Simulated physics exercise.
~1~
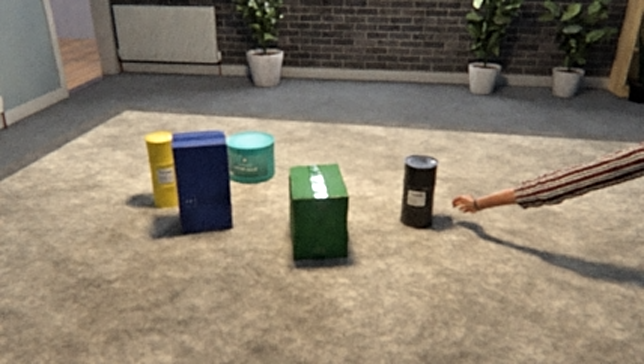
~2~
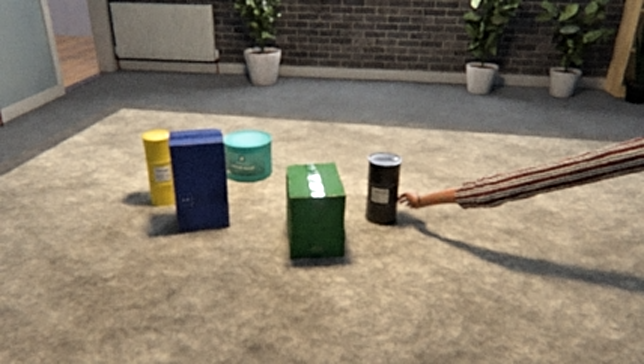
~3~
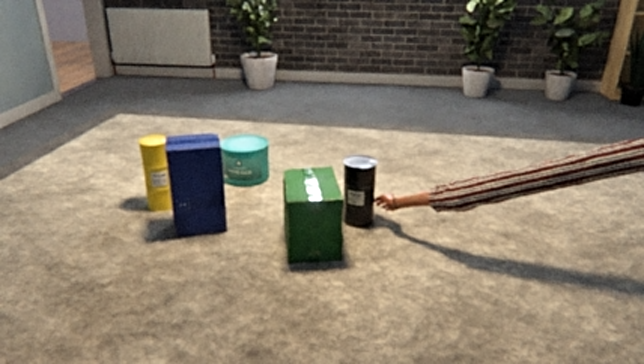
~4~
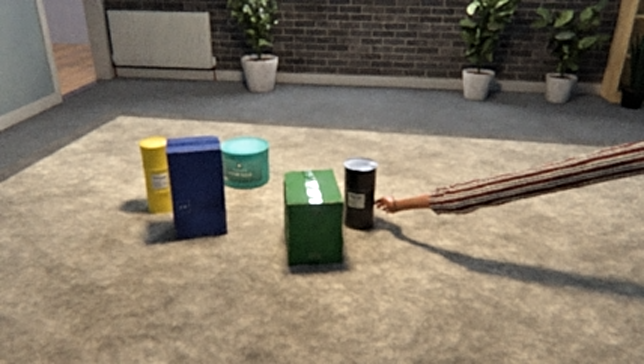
To begin with, a black canister stands at the right of a pale rug, with a green box, a blue box, a yellow canister and a turquoise pail spread out to its left. An arm in a striped sleeve reaches in from the right, its fingertip close to the black canister. The finger pushes the canister leftward, and it slides upright toward the green box. It travels a little farther until it stands just behind the box's right side. There the hand stops, and the canister stays upright while the other objects remain in place.
